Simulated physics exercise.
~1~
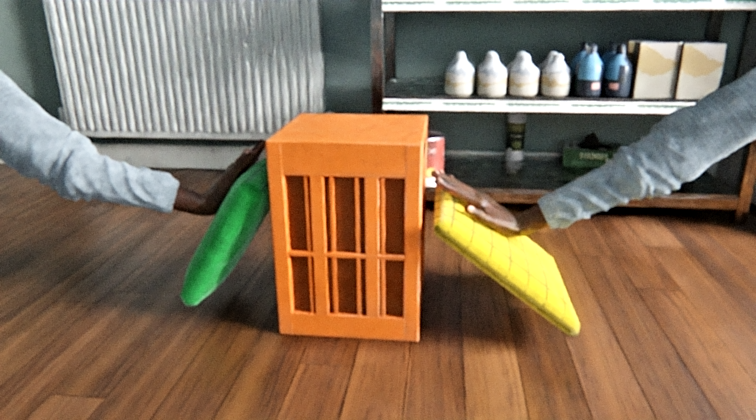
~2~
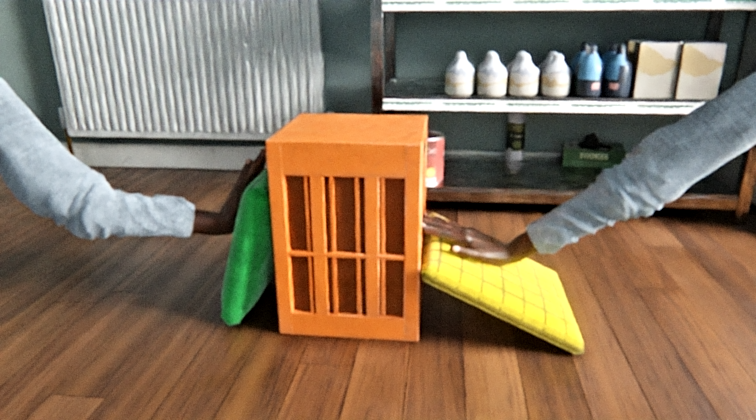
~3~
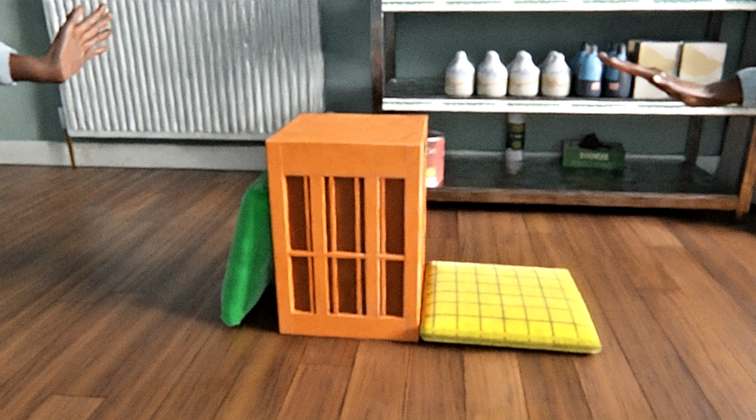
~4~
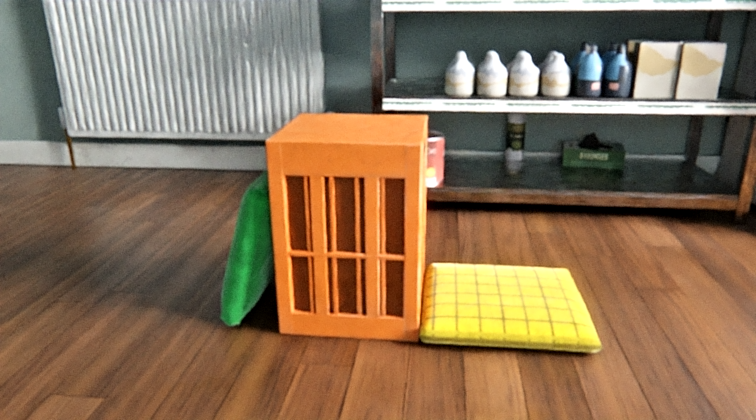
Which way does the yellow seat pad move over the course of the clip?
The yellow seat pad moves down, sinking from its tilted position beside the orange crate until it lies flat on the floor.
On a wooden floor in front of a radiator and a shelf of bottles, an orange crate stands upright while two hands hold objects against its sides. The hand on the left presses a green soft bag to the crate, and the hand on the right holds a tilted yellow seat pad. The bag shifts right and slightly down against the crate as the pad sinks lower. Both hands then let go and draw back out of view. The green bag stays leaning on the crate, while the yellow pad drops and ends flat on the floor.
